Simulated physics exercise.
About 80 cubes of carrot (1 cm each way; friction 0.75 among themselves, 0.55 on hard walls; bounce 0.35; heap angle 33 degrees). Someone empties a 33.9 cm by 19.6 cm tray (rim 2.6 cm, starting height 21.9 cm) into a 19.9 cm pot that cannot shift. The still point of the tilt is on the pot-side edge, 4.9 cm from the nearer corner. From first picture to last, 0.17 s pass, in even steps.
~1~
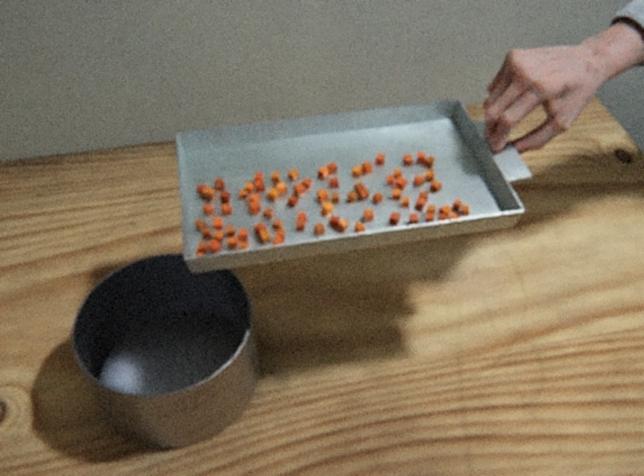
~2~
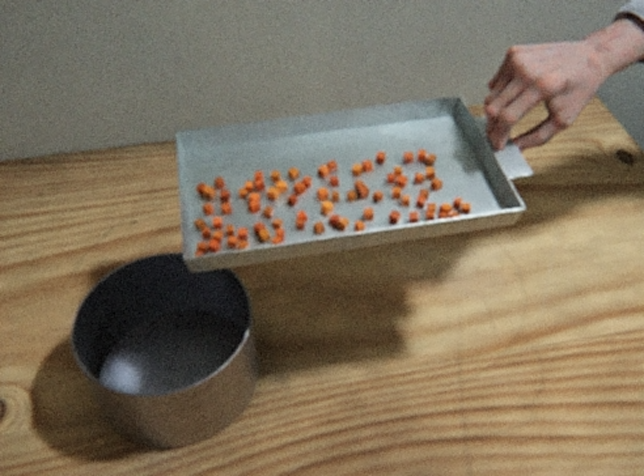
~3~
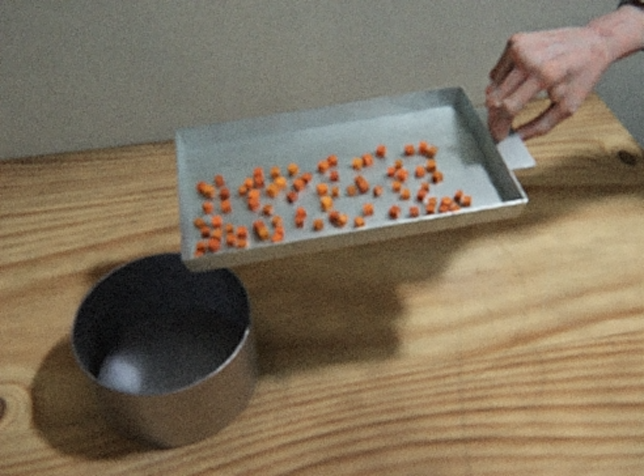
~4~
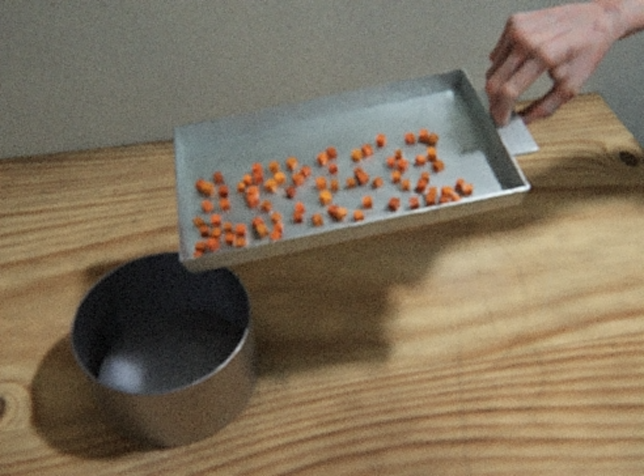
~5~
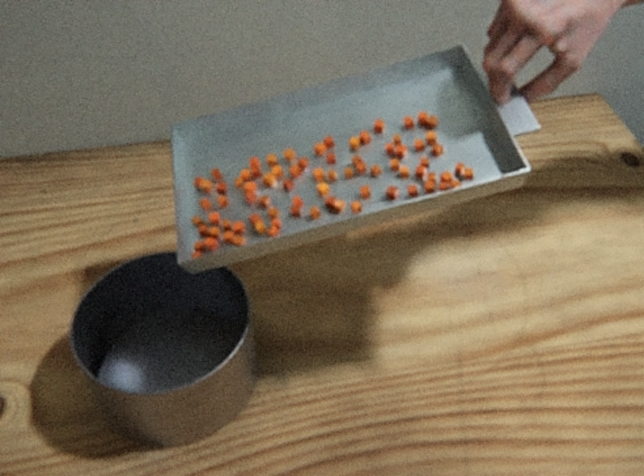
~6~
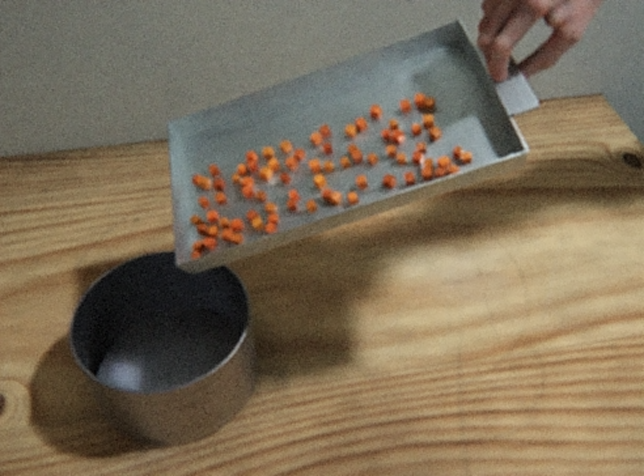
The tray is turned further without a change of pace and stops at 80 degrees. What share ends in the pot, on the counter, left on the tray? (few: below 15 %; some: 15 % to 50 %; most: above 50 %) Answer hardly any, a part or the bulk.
Pot the bulk, counter hardly any, tray a part.
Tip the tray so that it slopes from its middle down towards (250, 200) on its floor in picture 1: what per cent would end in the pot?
About 60 per cent.
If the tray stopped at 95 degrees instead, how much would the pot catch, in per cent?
Then about 95 per cent.
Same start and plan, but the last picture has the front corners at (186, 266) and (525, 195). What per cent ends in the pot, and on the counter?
Pot 40, counter 30.
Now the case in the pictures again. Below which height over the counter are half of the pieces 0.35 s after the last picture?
Roughly 26 cm.
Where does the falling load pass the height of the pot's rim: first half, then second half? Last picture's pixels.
At about (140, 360), then at (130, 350).
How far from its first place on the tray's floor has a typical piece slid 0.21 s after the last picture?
Some 1 cm.
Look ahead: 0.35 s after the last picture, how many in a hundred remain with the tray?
About 100 per cent.
Then, 0.21 s after the last picture, tilt 50 degrees; the tray holds 100 %, the pot 0 %.
Then, 0.35 s after the last picture, tilt 72 degrees; the tray holds 100 %, the pot 0 %.
Then, 0.61 s after the last picture, tilt 80 degrees; the tray holds 30 %, the pot 65 %.
In the end, pot 70 %, counter 5 %, tray 25 %.
